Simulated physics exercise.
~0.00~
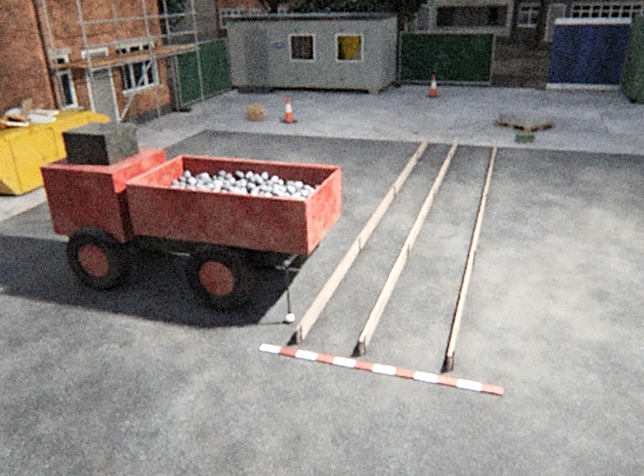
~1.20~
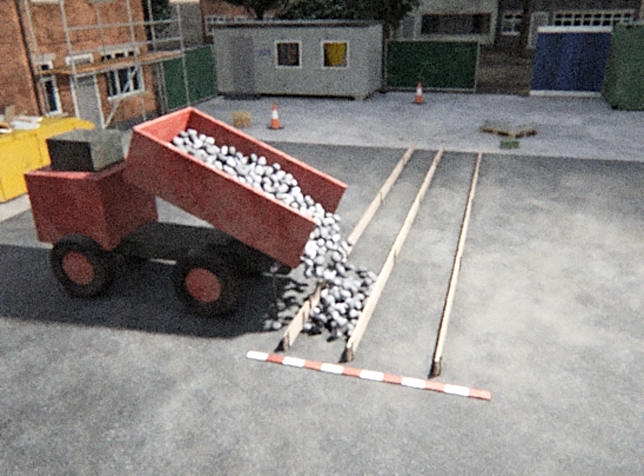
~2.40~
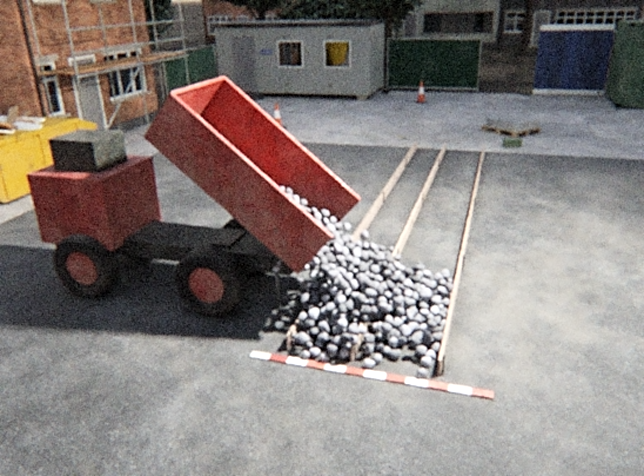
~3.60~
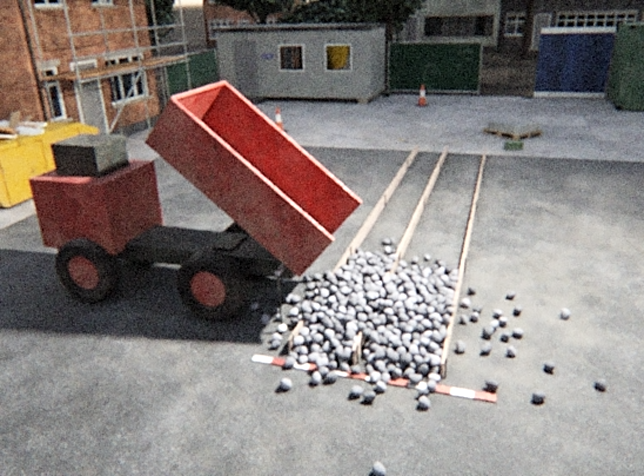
The clip shows a red tipper raising its body and pouring rounded grey stones onto tarmac across wooden boards beside a striped staff, until the raised body is empty and the stones lie heaped over both bays, a few scattered beyond the last board.
